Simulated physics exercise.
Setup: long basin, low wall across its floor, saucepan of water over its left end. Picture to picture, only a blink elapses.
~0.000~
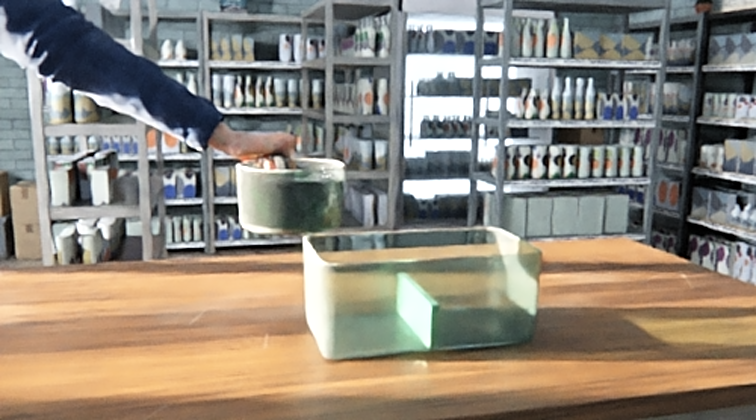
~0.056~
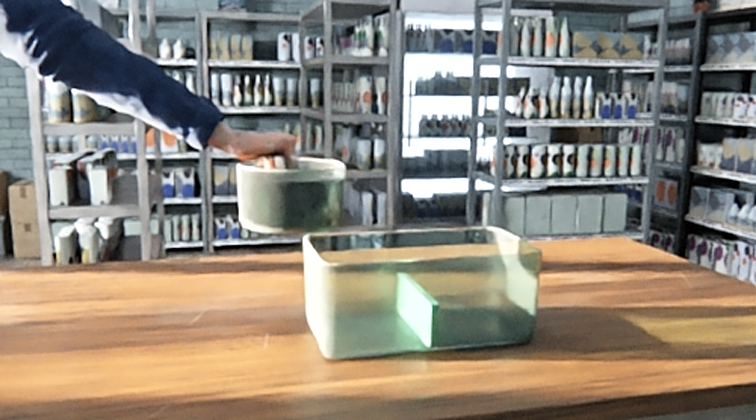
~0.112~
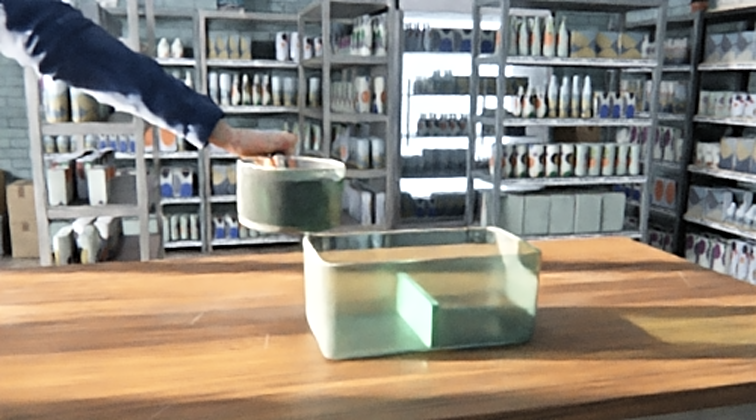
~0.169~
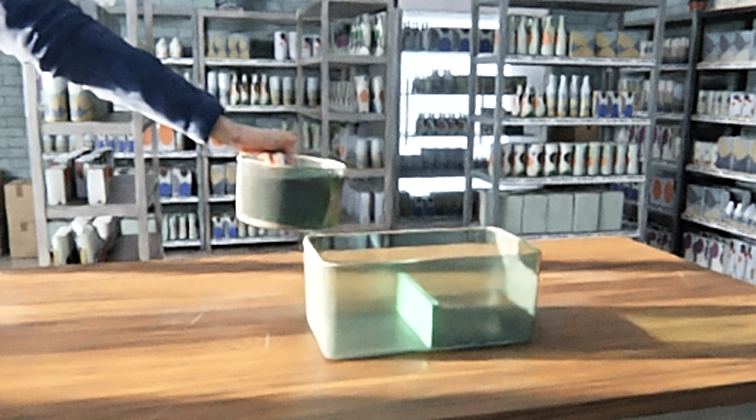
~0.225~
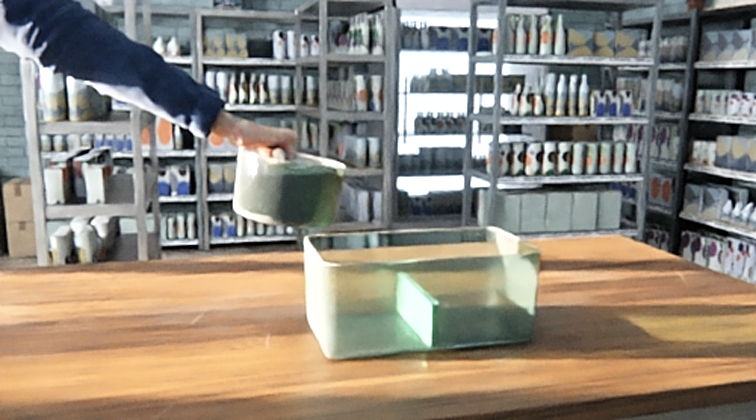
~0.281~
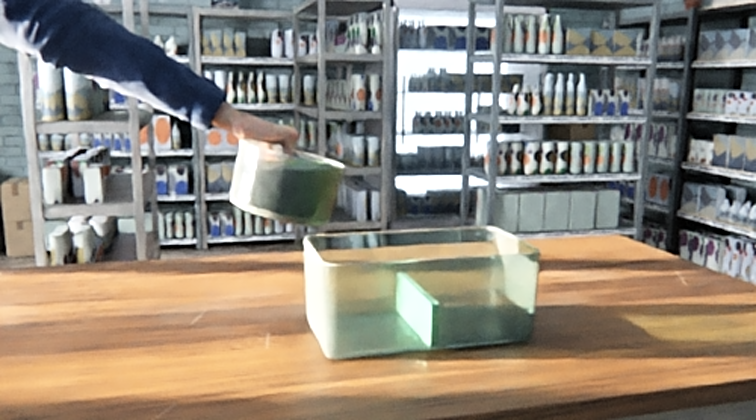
In a room lined with shelves of bottles, a hand held a saucepan of water above the left end of a long basin with a low wall inside, then gradually tilted it to the right.
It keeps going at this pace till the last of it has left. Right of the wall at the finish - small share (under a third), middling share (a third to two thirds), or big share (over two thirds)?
Middling.
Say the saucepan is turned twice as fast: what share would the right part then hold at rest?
Roughly 60 in a hundred.
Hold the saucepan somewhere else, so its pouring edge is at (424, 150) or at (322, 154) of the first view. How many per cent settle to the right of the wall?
Try one: 85 %; try two: 15 %.
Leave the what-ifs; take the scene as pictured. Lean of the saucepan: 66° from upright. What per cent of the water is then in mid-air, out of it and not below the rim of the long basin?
Around 25 in a hundred.
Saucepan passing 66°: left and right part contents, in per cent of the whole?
About 10 per cent left, 0 per cent right.
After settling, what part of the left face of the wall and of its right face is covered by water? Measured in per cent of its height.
Roughly 30 percent left, 30 percent right.
A moment on, the saucepan is tipped part way and 65 per cent is still to pour, 8 is left of the wall and 0 right of it.
Next, the saucepan is tipped on its side and 15 per cent is still to pour, 26 is left of the wall and 39 right of it.
Then the saucepan is tipped on its side and 2 per cent is still to pour, 45 is left of the wall and 49 right of it.
Later the saucepan is tipped on its side and 0 per cent is still to pour, 49 is left of the wall and 49 right of it.
At rest 50 per cent lies left of the wall, 50 right of it and 1 outside.
